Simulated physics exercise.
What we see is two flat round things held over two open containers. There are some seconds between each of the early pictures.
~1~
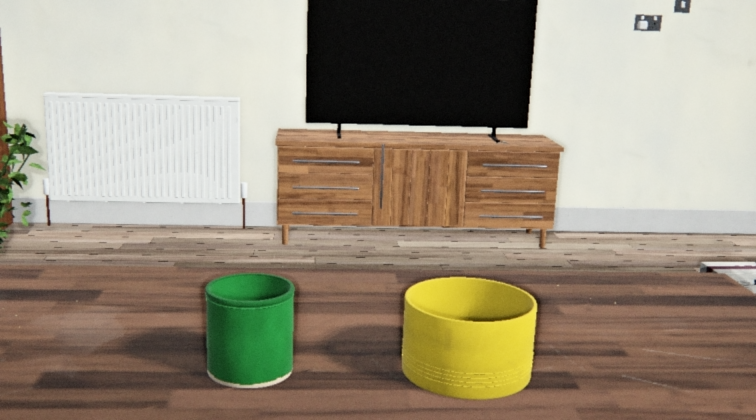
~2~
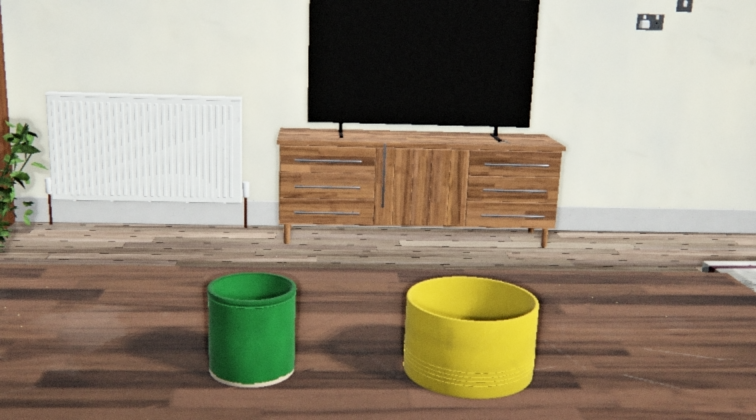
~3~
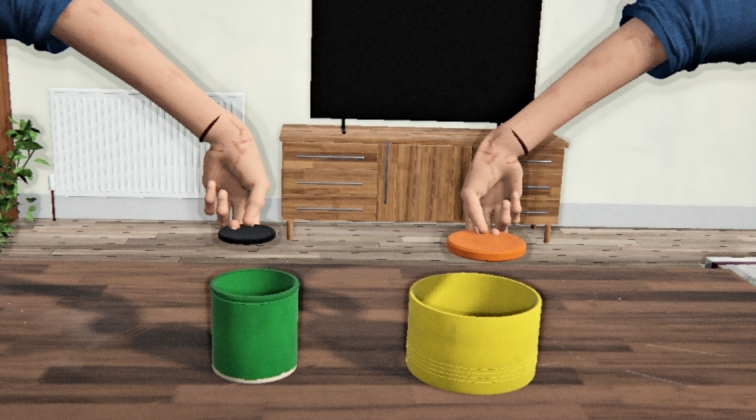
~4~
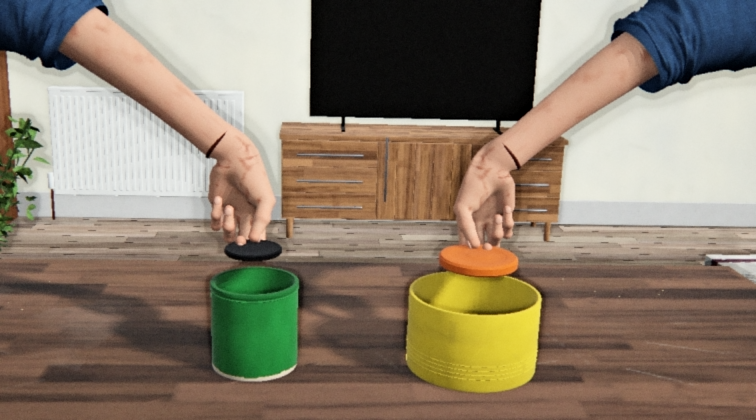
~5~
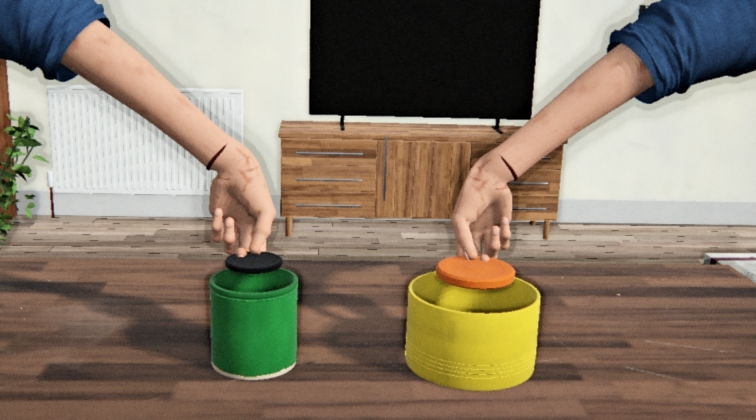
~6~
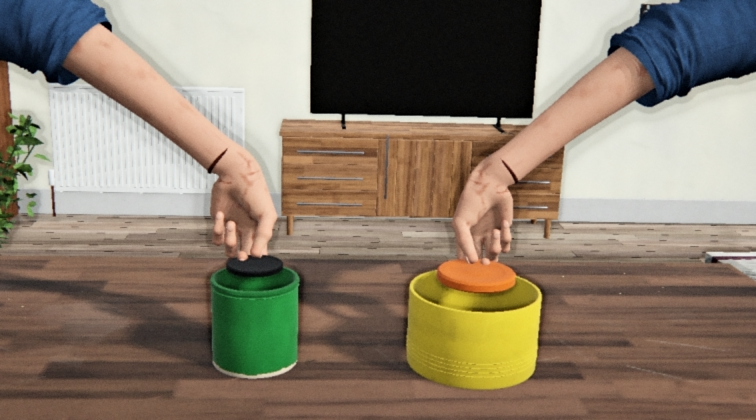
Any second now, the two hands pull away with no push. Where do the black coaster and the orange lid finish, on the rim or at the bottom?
Well, the black coaster disappears inside, and as for the orange lid, it disappears inside.
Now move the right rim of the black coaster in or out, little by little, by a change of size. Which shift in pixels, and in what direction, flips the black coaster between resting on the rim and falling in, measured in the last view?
12 pixels right, roughly.
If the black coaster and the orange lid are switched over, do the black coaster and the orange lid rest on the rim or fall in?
Swapped, the black coaster slides in and the orange lid is held up.
Then, 0.18 s later than the last frame, black coaster dropping near (255, 338); orange lid dropping near (471, 346).
When it is over, the black coaster slips past the rim, near (255, 353); the orange lid slips past the rim, near (471, 351).
